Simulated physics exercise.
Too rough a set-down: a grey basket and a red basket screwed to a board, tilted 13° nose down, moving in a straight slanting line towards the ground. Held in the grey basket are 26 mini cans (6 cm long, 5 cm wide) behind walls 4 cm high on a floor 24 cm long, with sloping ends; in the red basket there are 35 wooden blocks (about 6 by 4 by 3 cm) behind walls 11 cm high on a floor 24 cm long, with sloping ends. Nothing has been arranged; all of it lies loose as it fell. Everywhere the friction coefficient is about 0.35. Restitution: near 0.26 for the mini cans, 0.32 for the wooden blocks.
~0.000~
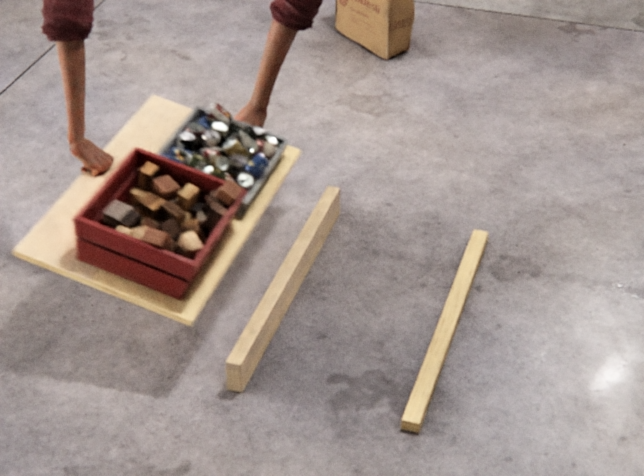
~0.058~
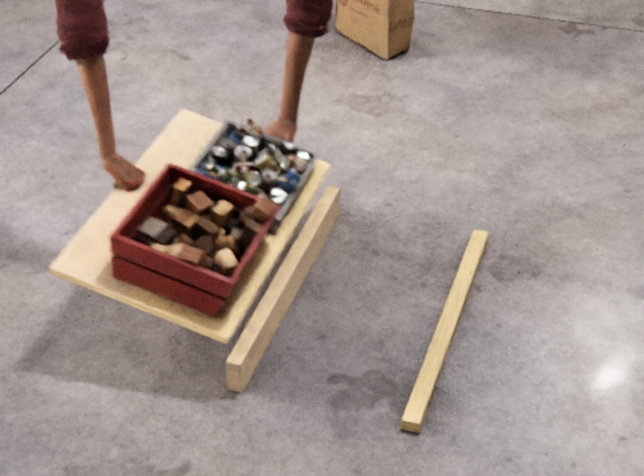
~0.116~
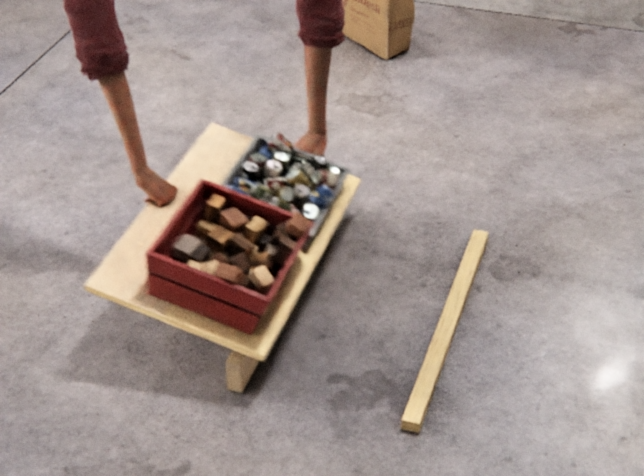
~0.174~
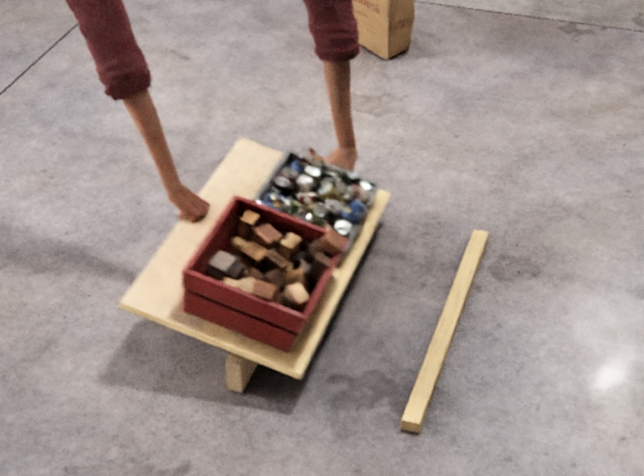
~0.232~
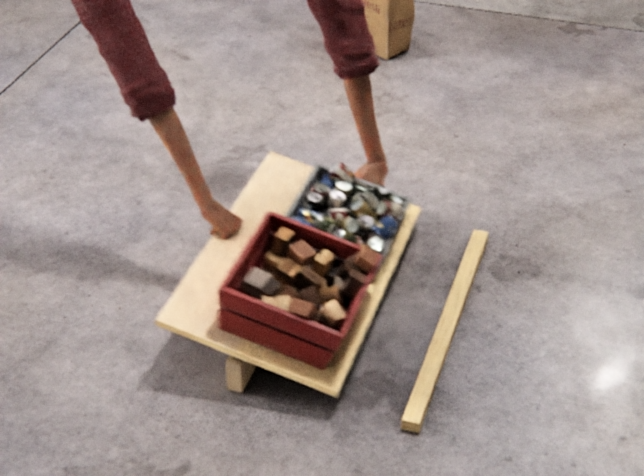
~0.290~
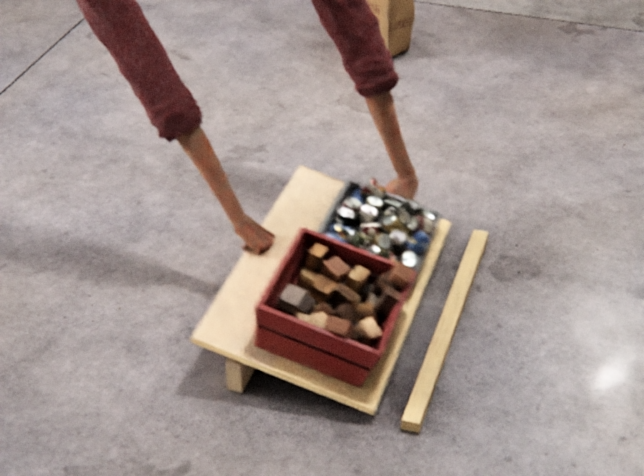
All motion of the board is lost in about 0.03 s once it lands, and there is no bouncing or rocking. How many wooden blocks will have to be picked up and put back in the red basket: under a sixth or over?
I expect the spill to stay short of a sixth.
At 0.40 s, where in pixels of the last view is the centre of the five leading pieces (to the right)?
Centre: Approx. (439, 285) px.
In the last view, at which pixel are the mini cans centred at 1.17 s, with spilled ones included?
Centre: Around (425, 249) px.
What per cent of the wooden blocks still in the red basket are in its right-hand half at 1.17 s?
Around 70%.
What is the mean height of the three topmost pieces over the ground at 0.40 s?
Mean height: Some 18 cm.
After 0.32 s, it lands.
After 0.40 s, grey basket 24 in, 2 out and red basket 35 in, 0 out.
After 0.52 s, grey basket 23 in, 3 out and red basket 33 in, 2 out.
After 0.74 s, grey basket 19 in, 7 out and red basket 33 in, 2 out.
When it is over (at 1.17 s), grey basket 18 in, 8 out and red basket 33 in, 2 out. Asked share, 2 of 35, 6 per cent.
